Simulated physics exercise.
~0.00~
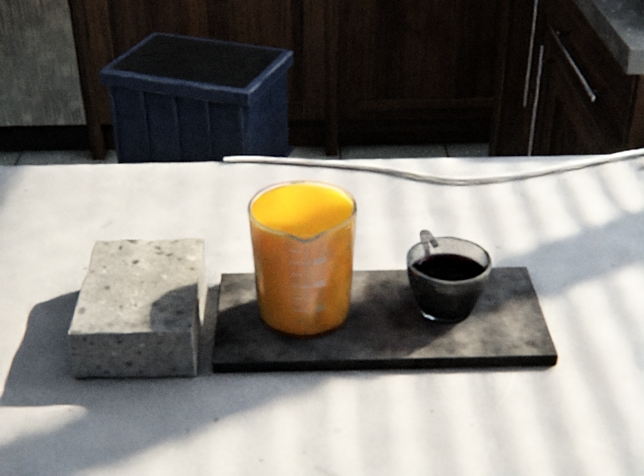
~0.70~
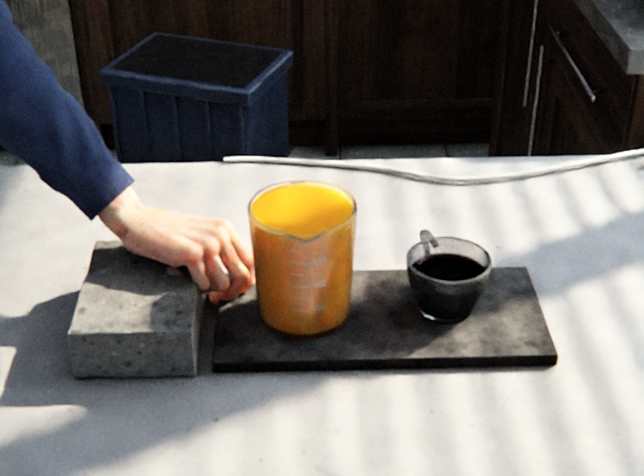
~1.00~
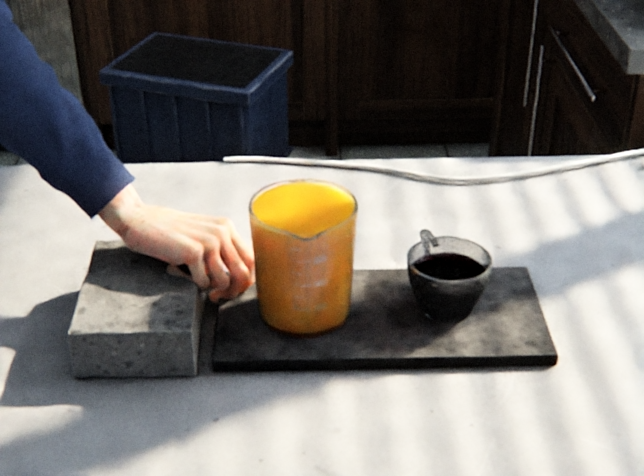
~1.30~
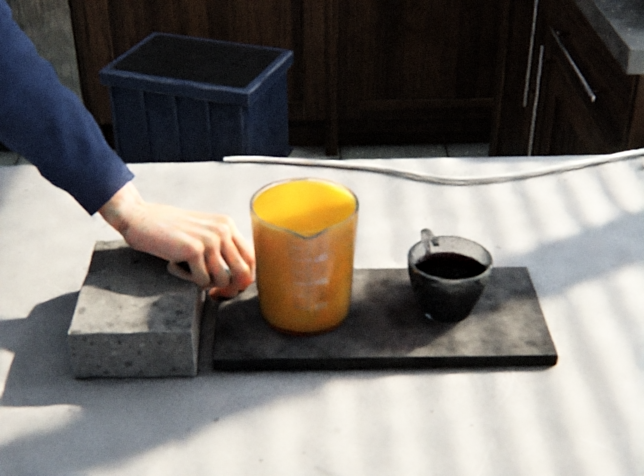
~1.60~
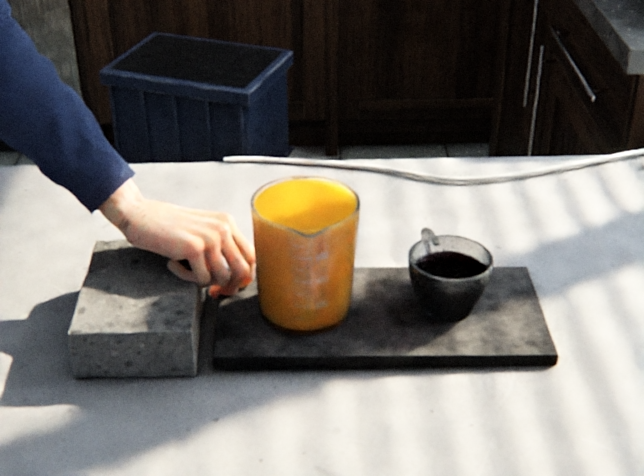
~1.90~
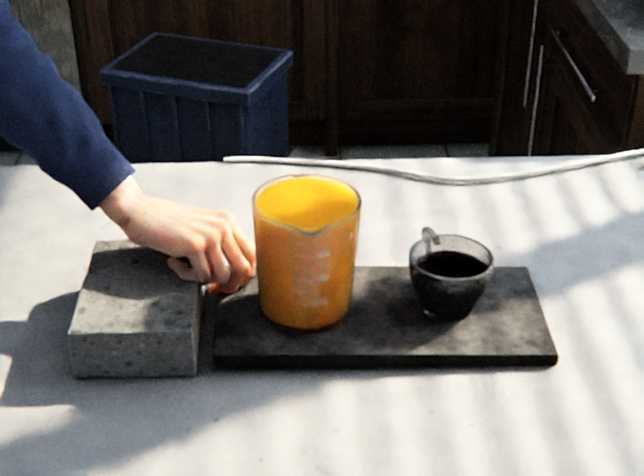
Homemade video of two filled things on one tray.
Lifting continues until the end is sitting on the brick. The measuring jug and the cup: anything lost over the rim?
Result: Measuring jug: I'd say some spillage there. Cup: I'd say no spillage there.
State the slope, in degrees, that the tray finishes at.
About 11 degrees.
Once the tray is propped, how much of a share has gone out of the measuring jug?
Estimate: About 6 per cent.
By 2.6 s, the tray slopes by about 6°; measuring jug, it has slopped over; cup, its rim is dry.
By 3.4 s, the tray slopes by about 12°; measuring jug, it has slopped over; cup, its rim is dry.
By 4.6 s, the tray slopes by about 11°, resting on the brick; measuring jug, it has slopped over; cup, its rim is dry.
